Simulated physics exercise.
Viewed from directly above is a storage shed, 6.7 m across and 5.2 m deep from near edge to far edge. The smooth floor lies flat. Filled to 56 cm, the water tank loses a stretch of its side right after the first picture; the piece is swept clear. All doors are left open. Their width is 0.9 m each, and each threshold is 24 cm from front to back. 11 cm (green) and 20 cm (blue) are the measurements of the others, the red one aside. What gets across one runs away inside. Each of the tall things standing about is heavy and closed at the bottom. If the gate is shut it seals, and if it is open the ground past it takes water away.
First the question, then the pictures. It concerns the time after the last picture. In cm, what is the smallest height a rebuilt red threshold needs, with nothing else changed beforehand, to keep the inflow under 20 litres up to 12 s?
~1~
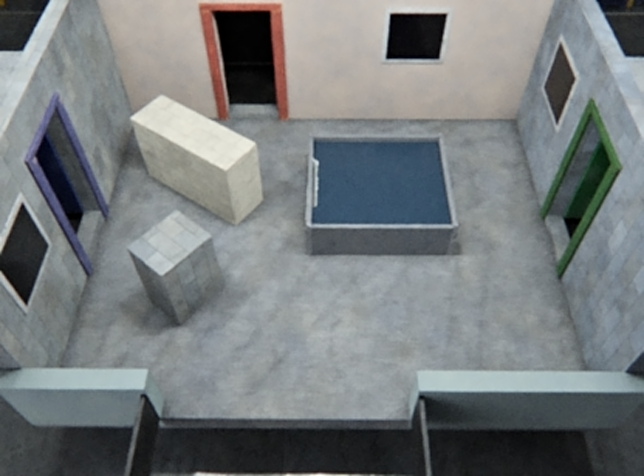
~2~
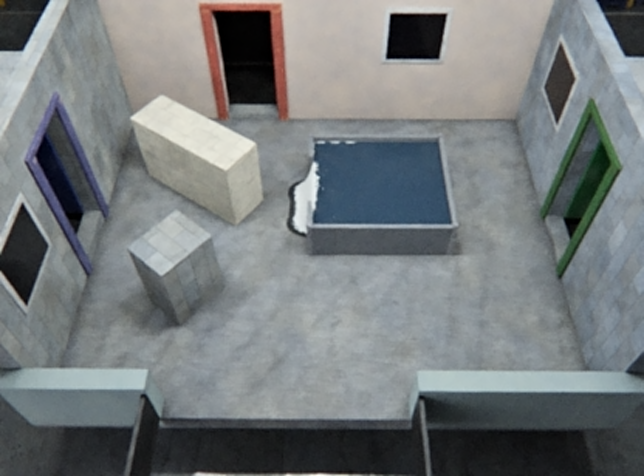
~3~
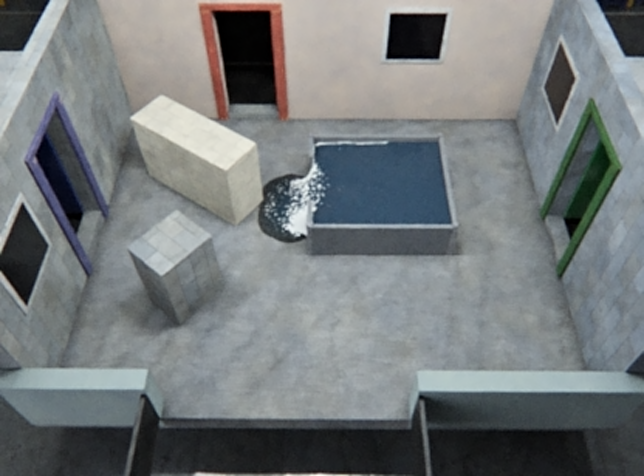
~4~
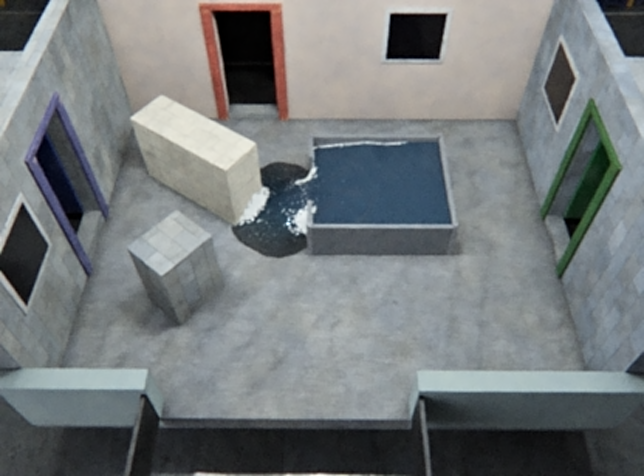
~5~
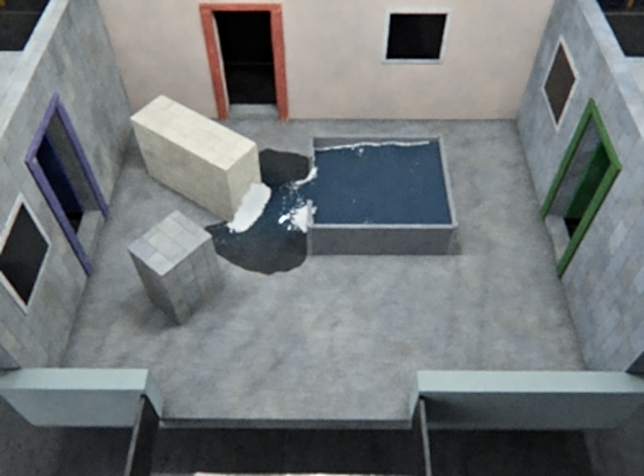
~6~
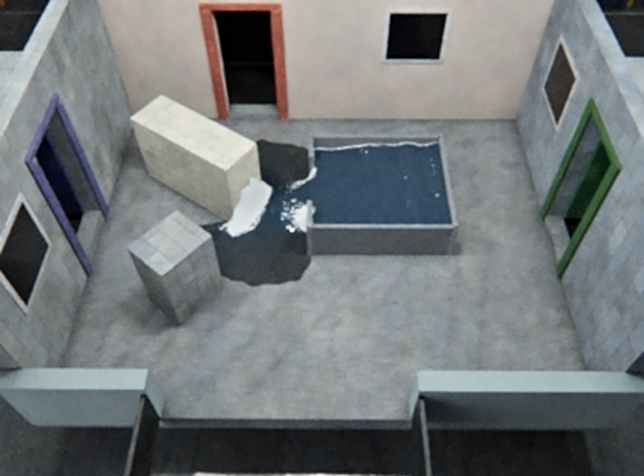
Close to 13 cm is just enough.
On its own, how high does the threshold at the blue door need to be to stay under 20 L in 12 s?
At blue, about 9.5 cm.
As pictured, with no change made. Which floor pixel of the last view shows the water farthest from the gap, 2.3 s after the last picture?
The tip of the flood lies near (52, 398).
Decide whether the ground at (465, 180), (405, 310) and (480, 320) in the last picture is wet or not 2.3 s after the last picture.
So, in order, I'd say stayed dry, then stayed dry, then stayed dry.
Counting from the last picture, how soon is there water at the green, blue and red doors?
Green 9.5 s, blue 0.8 s, red 0.7 s.
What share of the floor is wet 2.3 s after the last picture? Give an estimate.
45 %.
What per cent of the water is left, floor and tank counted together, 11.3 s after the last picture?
Something near 68 out of a hundred parts.
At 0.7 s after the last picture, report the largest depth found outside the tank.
Roughly 40 cm.
Then, 0.7 s after the last picture water covers 20 % of the floor, deepest (40 cm) near (260, 210); it has not reached the red door.
Then, 2.3 s after the last picture water covers 45 % of the floor, deepest (24 cm) near (260, 210); 15 cm at the red door, 25 litres in over its 11 cm threshold.
Then, 11.3 s after the last picture water covers 90 % of the floor, deepest (8 cm) near (56, 384); 7 cm at the red door, 35 litres in over its 11 cm threshold.
At the red door as built, the water peaked near 17 cm, 1.5 s after the last picture.
With a threshold of 10 cm, 46 litres would have come in within the 12 s; with 14 cm, 13 litres. So under 20 litres takes about 13 cm.
